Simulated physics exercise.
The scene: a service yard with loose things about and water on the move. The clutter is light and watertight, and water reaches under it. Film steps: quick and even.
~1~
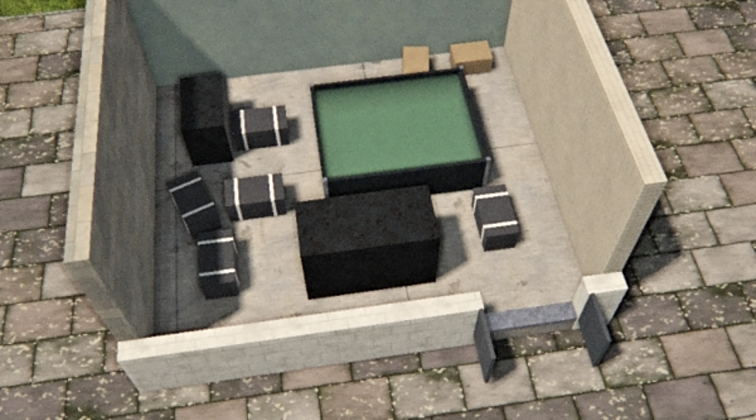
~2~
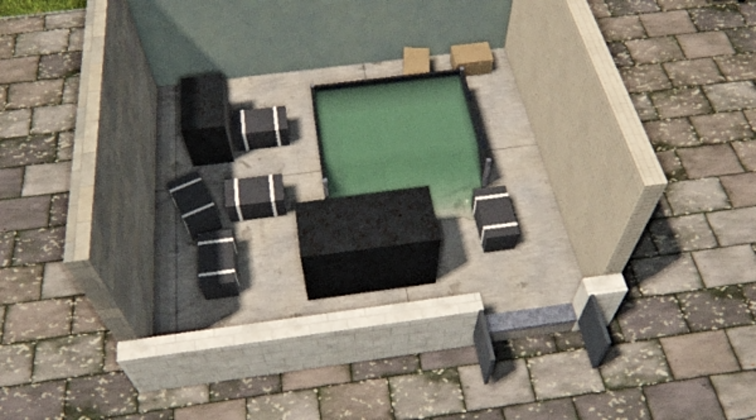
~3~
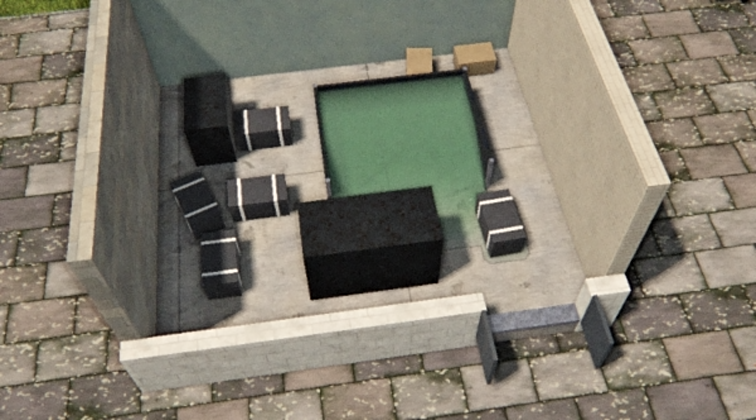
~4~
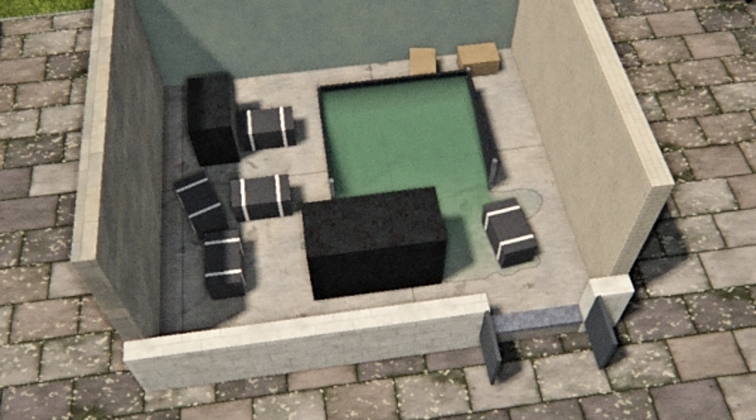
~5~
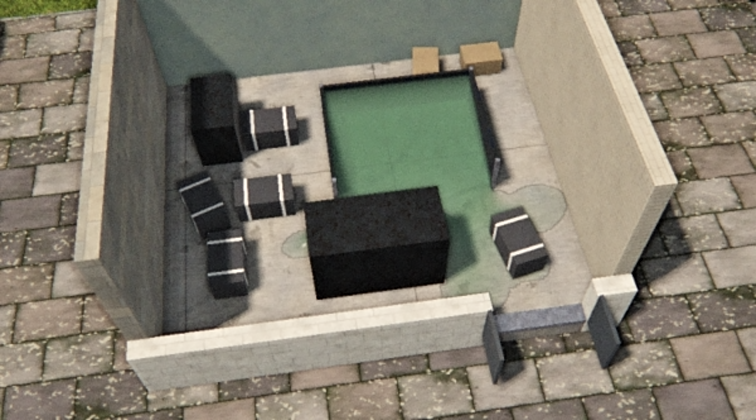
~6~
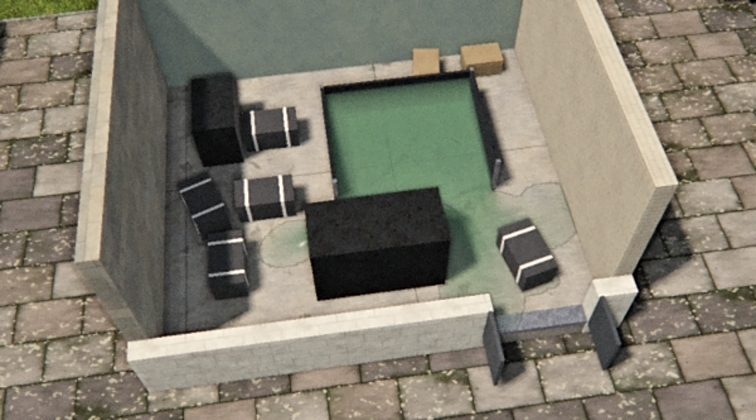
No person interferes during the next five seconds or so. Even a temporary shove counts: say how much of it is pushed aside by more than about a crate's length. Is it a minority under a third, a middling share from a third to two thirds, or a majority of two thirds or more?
A middling share.
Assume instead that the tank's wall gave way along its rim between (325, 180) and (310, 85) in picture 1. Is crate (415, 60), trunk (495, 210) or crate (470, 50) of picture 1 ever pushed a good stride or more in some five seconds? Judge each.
First covers that distance, second stays short of it, third stays short of it.
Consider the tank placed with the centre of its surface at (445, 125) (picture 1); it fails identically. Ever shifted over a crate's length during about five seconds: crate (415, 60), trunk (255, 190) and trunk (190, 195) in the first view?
Not far, Far enough, Far enough.
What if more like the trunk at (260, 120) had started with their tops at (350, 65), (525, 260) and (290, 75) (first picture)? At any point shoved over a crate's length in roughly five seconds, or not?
Sequence: Doesn't go far, travels that far, doesn't go far.
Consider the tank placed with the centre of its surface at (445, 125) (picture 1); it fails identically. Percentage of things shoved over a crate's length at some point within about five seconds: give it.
Estimate: Some 60 per cent of them.
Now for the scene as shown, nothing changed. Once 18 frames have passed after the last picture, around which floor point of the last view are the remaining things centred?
What remains is centred near (311, 147).
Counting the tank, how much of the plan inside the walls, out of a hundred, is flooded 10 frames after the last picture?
Reading: About 60 %.
A moment on, 1 of 7 are well off their spots; 0 afloat.
Next, 4 of 7 are well off their spots; 2 afloat.
Later, 4 of 7 are well off their spots; 2 afloat.
In the end, 3 of 7 are well off their spots, and 4 have been at some point; 2 afloat.
